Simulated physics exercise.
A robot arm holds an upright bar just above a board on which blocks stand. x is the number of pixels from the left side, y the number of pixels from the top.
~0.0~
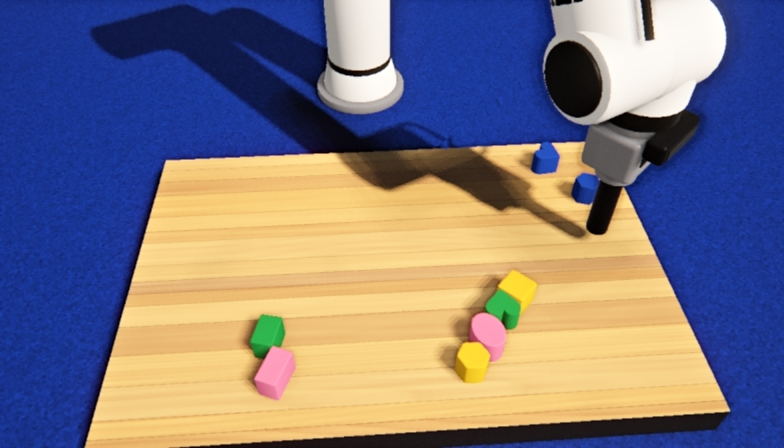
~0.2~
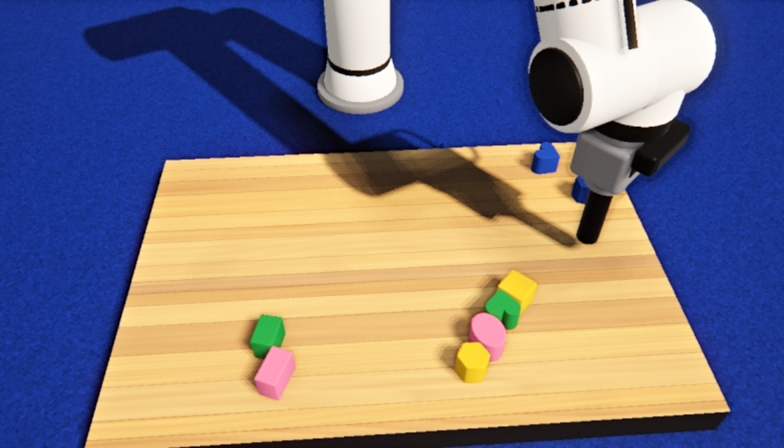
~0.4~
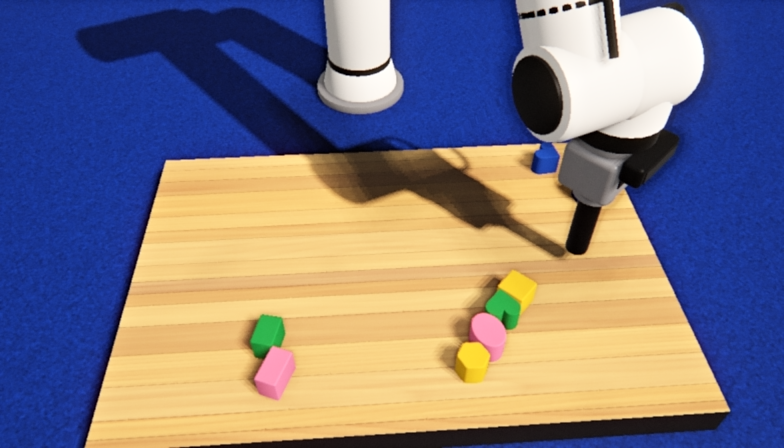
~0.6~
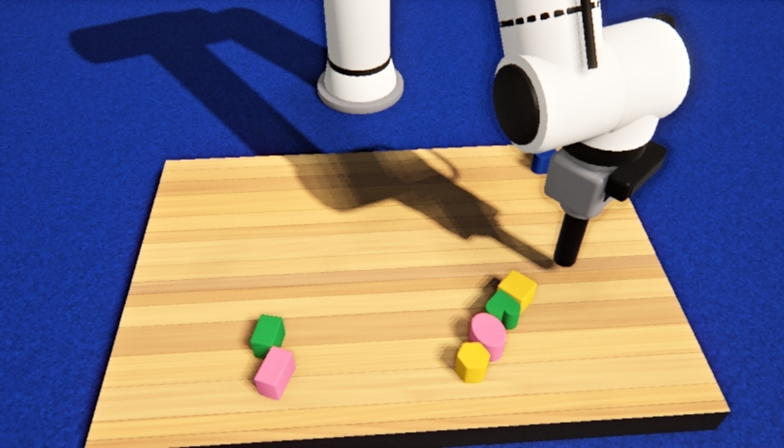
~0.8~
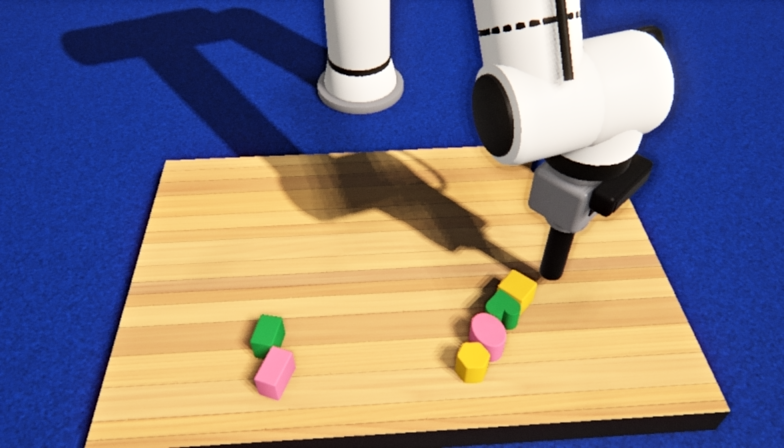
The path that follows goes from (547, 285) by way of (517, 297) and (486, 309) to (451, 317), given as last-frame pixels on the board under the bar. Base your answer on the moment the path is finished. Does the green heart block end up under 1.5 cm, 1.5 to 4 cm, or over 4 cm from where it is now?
The best fit is over 4 cm.
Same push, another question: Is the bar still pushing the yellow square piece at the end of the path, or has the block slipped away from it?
It is driven along in front.
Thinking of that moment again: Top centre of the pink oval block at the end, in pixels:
I expect it at (468, 344).
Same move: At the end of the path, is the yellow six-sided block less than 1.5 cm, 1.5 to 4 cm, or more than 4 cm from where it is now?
Between 1.5 and 4 cm.
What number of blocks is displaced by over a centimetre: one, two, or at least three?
At least three of them.
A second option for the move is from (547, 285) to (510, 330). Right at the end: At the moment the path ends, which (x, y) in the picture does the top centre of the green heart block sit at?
Final place: (458, 306).
What follows on the original path. One third of the way, bar at (519, 286); yellow six-sided block at (473, 360), turned 15° clockwise; pink oval block at (481, 334), turned 45° anticlockwise; green heart block at (482, 310); yellow square piece at (498, 292).
Two thirds of the way, bar at (488, 298); yellow six-sided block at (473, 373); pink oval block at (468, 344), turned 85° anticlockwise; green heart block at (446, 320); yellow square piece at (465, 303), turned 15° clockwise.
At the end, bar at (452, 306); yellow six-sided block at (473, 373); pink oval block at (468, 344), turned 85° anticlockwise; green heart block at (417, 336); yellow square piece at (430, 314).
